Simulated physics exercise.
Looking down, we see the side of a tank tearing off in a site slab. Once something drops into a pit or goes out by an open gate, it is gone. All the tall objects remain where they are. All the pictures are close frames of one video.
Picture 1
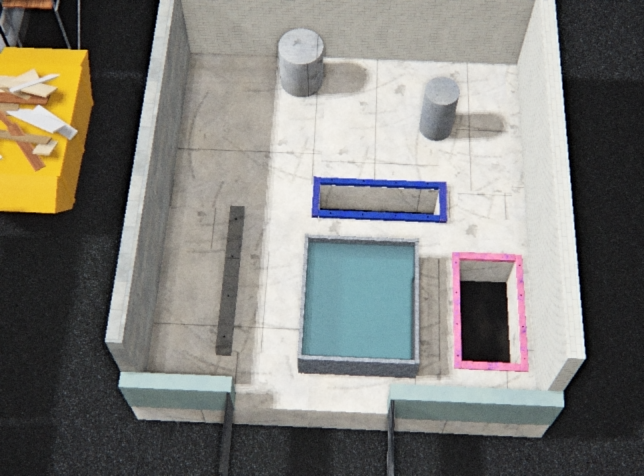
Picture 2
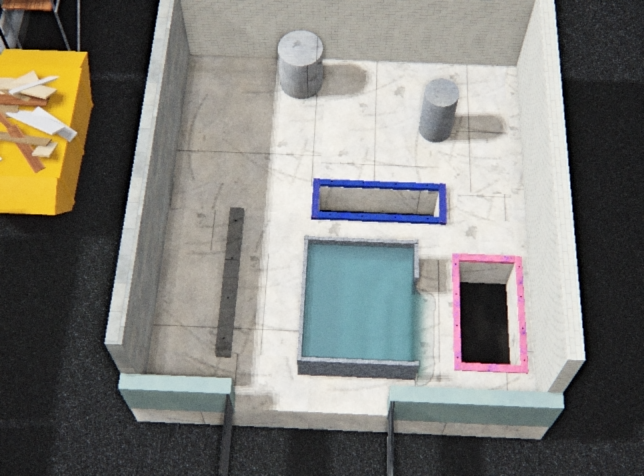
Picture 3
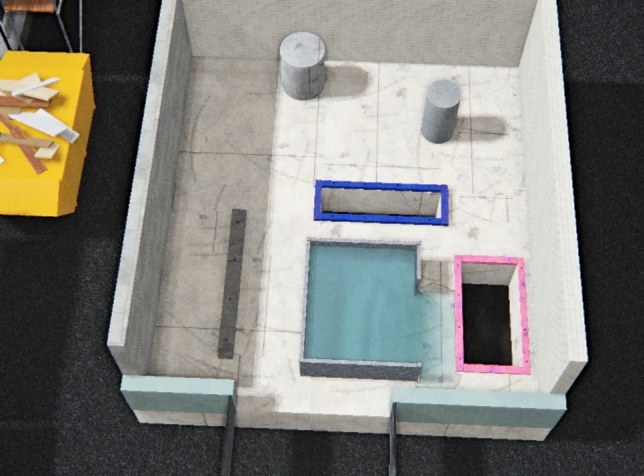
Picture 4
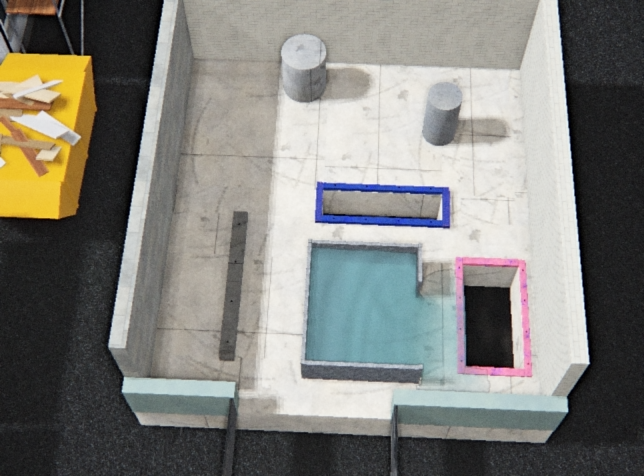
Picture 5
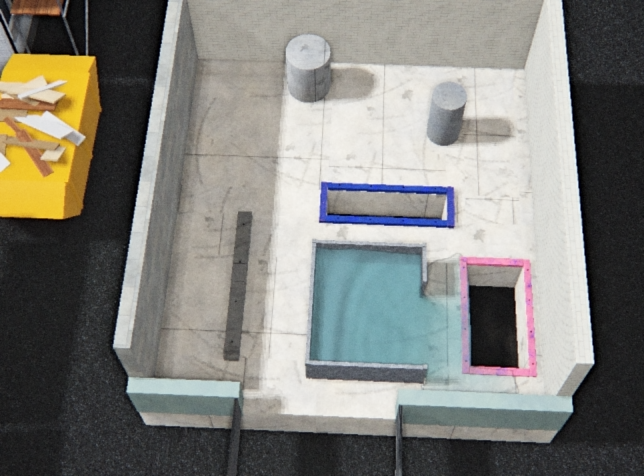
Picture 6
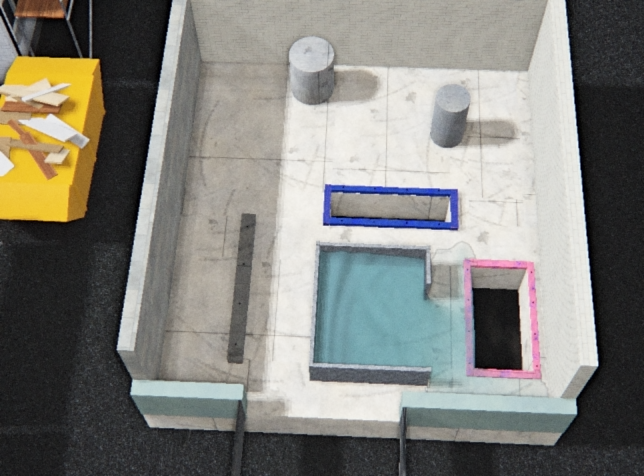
On a walled slab, a tank's right side opens and water spreads rightward across the floor.
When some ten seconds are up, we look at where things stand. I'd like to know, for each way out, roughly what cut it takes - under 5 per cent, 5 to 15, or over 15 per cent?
At the end, gate: The bottom band. Blue pit: The bottom band. Pink pit: The top band.
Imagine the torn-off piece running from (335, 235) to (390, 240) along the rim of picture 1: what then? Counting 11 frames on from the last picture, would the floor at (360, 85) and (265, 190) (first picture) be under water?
In order: Spared and swamped.
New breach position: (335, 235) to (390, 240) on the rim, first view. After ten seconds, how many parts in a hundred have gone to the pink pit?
For pink, roughly 2 in a hundred.
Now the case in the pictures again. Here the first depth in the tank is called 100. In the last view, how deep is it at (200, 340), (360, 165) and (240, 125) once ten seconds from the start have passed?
Readings in sequence: 2, 0, 0 percent.
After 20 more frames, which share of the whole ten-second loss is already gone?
My figure is about 70 in a hundred.
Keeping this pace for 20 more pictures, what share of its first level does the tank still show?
Around 30 percent.
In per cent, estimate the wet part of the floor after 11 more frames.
Share estimate: About 10 per cent.
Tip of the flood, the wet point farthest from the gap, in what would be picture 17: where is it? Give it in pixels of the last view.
Around (535, 240).
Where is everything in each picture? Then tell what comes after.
The first picture shows the open tank at (360, 299) is whole and still.
In the second picture, water pours out at (413, 329) and has run to (422, 380).
In the third picture, water pours out at (415, 332) and has run to (447, 386).
In the fourth picture, water pours out at (416, 334) and has run to a hidden place.
In the fifth picture, water pours out at (420, 334) and has run to a hidden place.
In the sixth picture, the front is at a hidden place, out from the gap at (424, 337).
A moment on, water covers 10 % of the floor; the gate 0 %, the blue pit 0 %, the pink pit 20 %.
Next, water covers 10 % of the floor; the gate 0 %, the blue pit 0 %, the pink pit 35 %.
Then, water covers 20 % of the floor; the gate 0 %, the blue pit 0 %, the pink pit 50 %.
Later, water covers 25 % of the floor; the gate 1 %, the blue pit 0 %, the pink pit 63 %.
In the end, water covers 35 % of the floor; the gate 3 %, the blue pit 0 %, the pink pit 68 %.
